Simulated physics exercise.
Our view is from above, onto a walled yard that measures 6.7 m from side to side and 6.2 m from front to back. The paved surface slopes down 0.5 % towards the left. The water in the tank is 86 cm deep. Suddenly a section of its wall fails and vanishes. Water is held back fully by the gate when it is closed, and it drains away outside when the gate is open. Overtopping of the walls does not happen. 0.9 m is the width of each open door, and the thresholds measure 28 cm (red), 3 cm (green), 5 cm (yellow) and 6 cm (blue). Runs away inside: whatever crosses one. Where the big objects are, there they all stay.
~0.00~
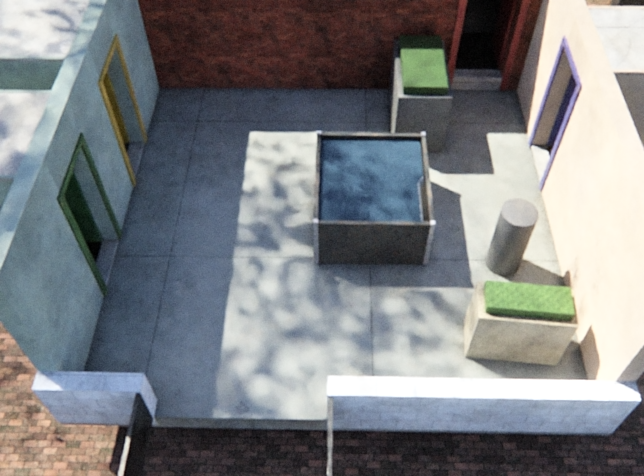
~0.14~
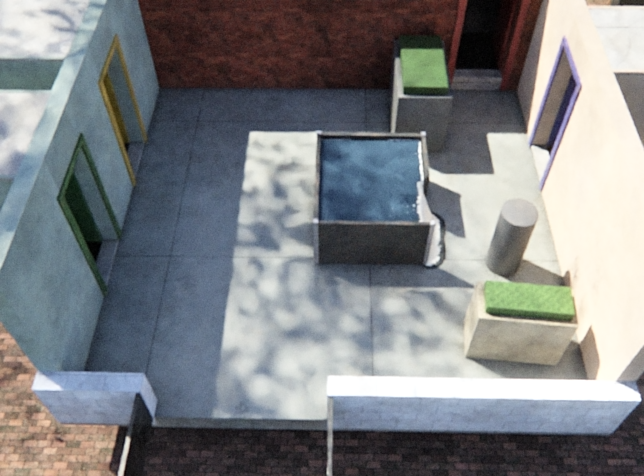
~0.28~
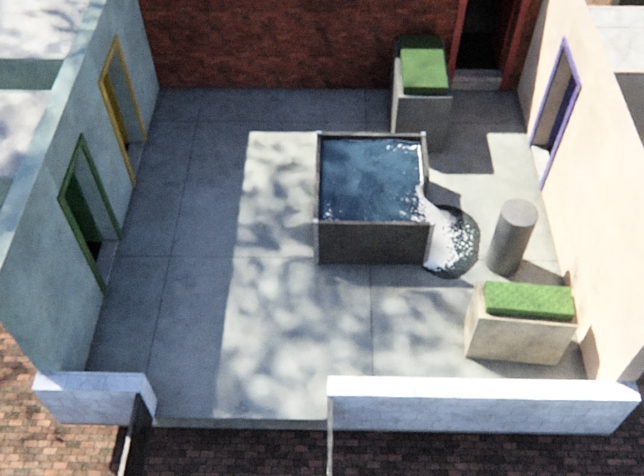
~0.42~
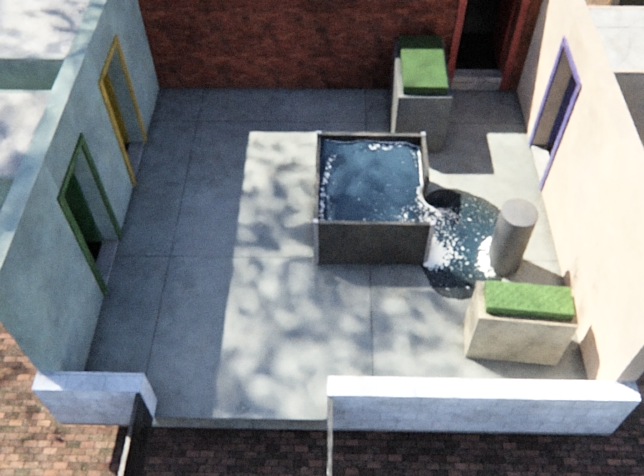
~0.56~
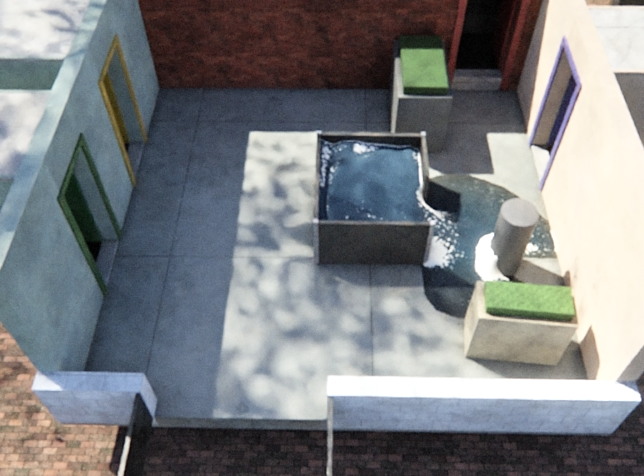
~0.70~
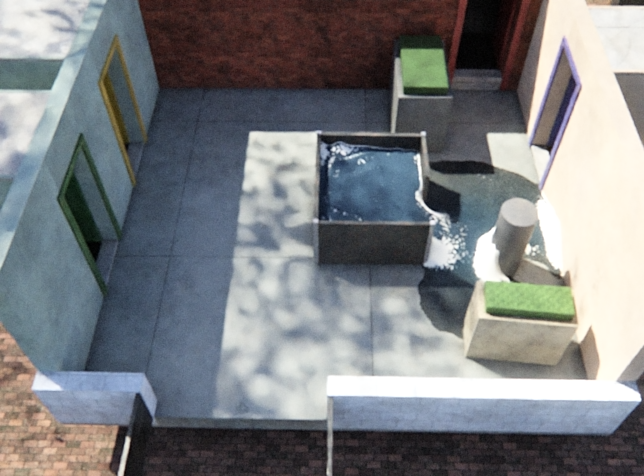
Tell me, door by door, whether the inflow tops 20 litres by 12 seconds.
Red door: Lags behind the figure. Green door: Outstrips the figure. Yellow door: Lags behind the figure. Blue door: Outstrips the figure.
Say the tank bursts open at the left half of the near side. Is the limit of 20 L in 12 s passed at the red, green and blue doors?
Door by door - red: Within bounds, green: Within bounds, blue: Within bounds.
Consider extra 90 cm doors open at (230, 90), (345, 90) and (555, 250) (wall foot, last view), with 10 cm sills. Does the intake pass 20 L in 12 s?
In that order: Below, not over, above.
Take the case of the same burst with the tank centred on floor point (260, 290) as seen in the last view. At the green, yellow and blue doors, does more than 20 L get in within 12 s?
Then: Green not over, yellow not over, blue past it.
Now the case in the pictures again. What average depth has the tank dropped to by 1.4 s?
51 cm.
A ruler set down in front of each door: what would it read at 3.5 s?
Red 22 cm, green 0 cm, yellow 0 cm, blue 11 cm.
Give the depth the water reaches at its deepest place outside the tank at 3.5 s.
Around 26 centimetres deep.
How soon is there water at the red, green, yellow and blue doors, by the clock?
Times: Red 2.0 seconds, green 5.5 seconds, yellow 6.0 seconds, blue 0.9 seconds.
After 1.4 s water covers 15 % of the floor and is deepest (46 cm) near (475, 257); red door not reached, green door not reached, yellow door not reached, blue door 16 cm at the sill, 8 L in.
After 2.2 s water covers 30 % of the floor and is deepest (36 cm) near (496, 308); red door 24 cm at the sill, 0 L in, green door not reached, yellow door not reached, blue door 15 cm at the sill, 38 L in.
After 3.5 s water covers 45 % of the floor and is deepest (26 cm) near (498, 319); red door 22 cm at the sill, 1 L in, green door not reached, yellow door not reached, blue door 11 cm at the sill, 69 L in.
After 7.0 s water covers 75 % of the floor and is deepest (17 cm) near (445, 125); red door 16 cm at the sill, 2 L in, green door 7 cm at the sill, 10 L in, yellow door 3 cm at the sill, 0 L in, blue door 7 cm at the sill, 95 L in.
After 12.0 s water covers 90 % of the floor and is deepest (9 cm) near (543, 238); red door 8 cm at the sill, 2 L in, green door 5 cm at the sill, 50 L in, yellow door 5 cm at the sill, 6 L in, blue door 8 cm at the sill, 129 L in.
